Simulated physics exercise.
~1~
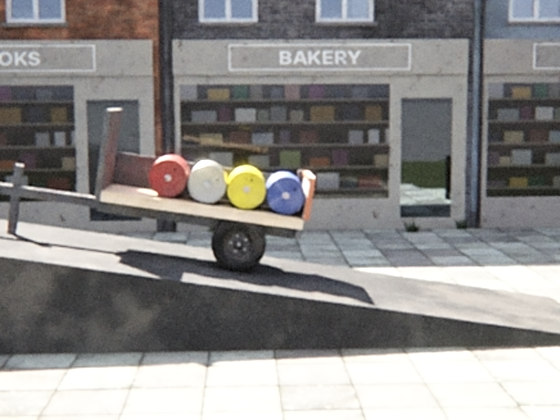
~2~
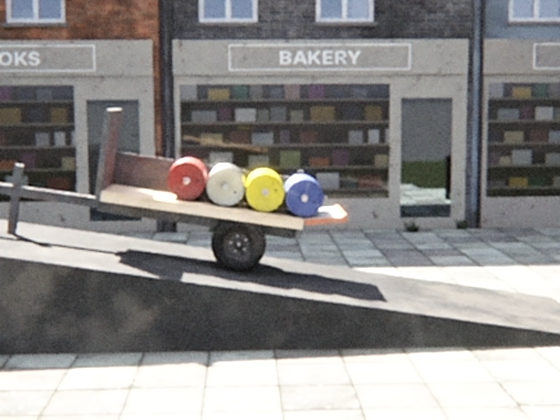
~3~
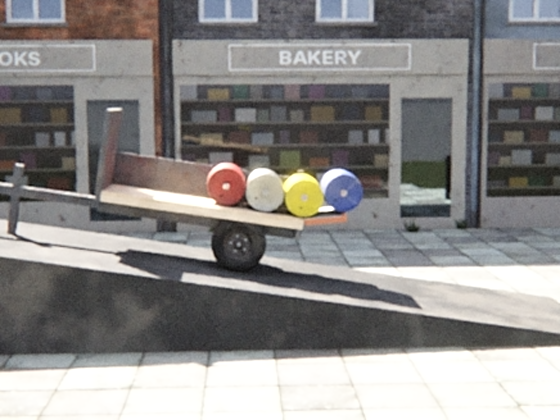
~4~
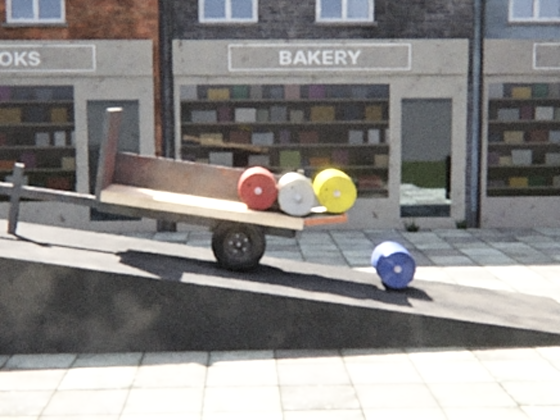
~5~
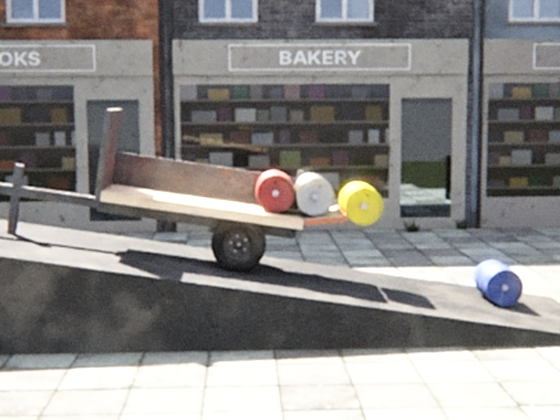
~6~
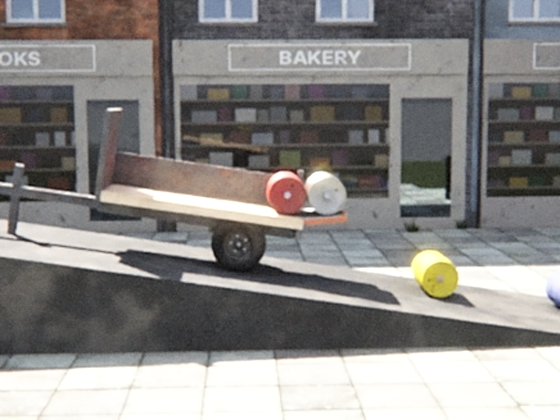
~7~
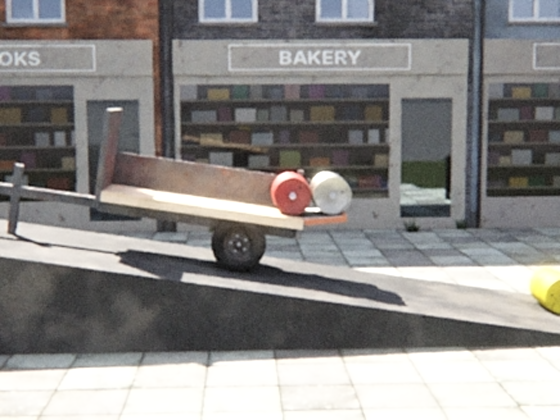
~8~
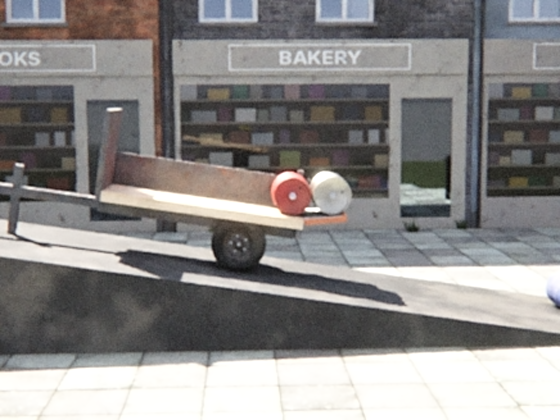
A sloping trailer's gate drops, and blue then yellow kegs roll off, leaving two aboard.
